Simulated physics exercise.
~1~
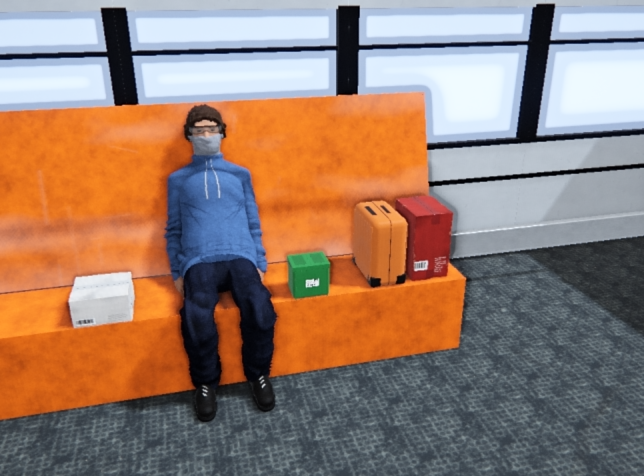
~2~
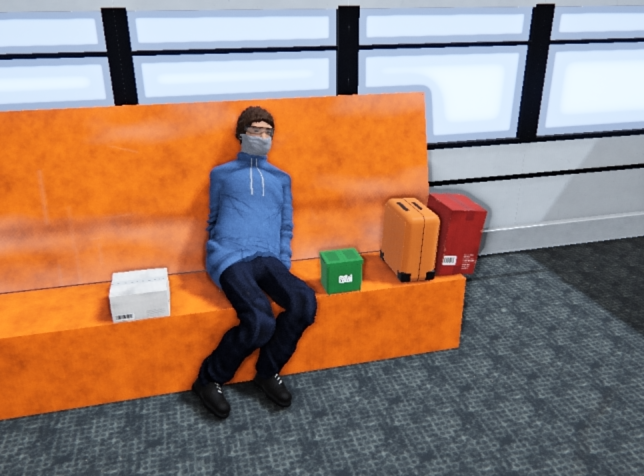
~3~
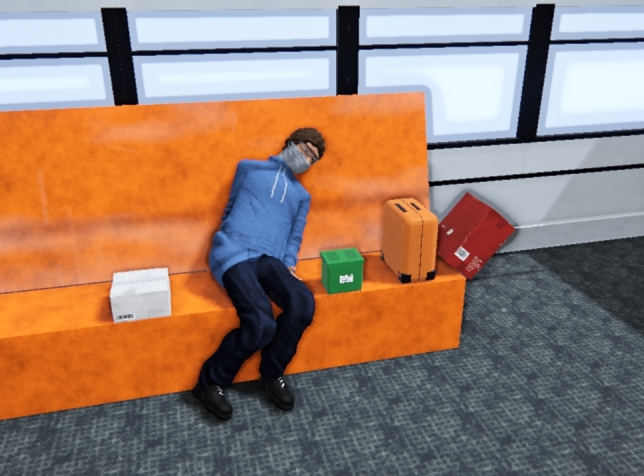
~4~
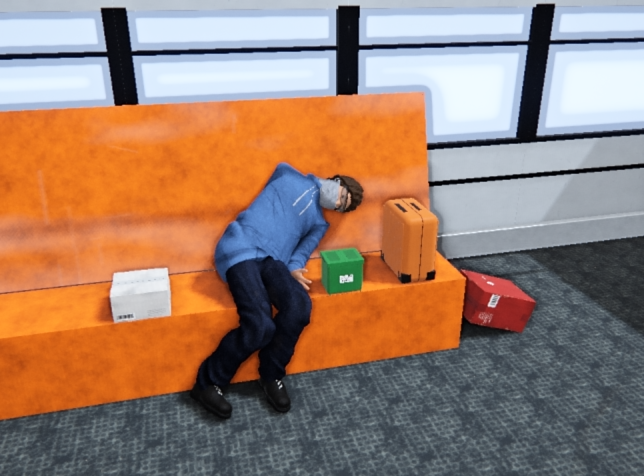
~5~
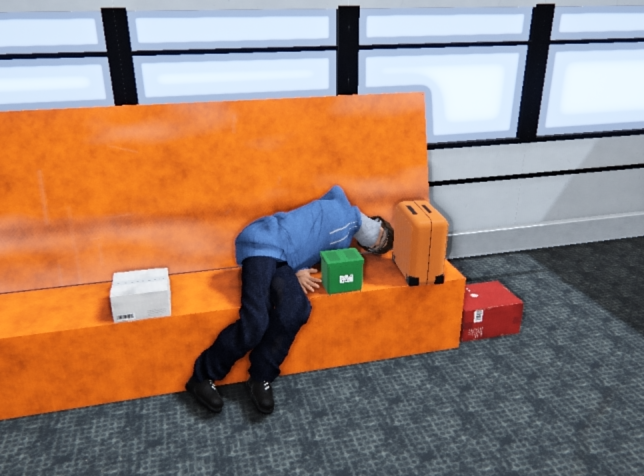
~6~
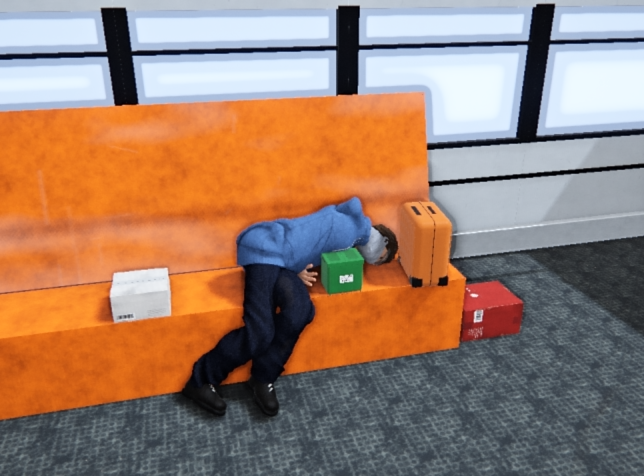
A slumped commuter topples right along the orange bench as a red pack drops off.
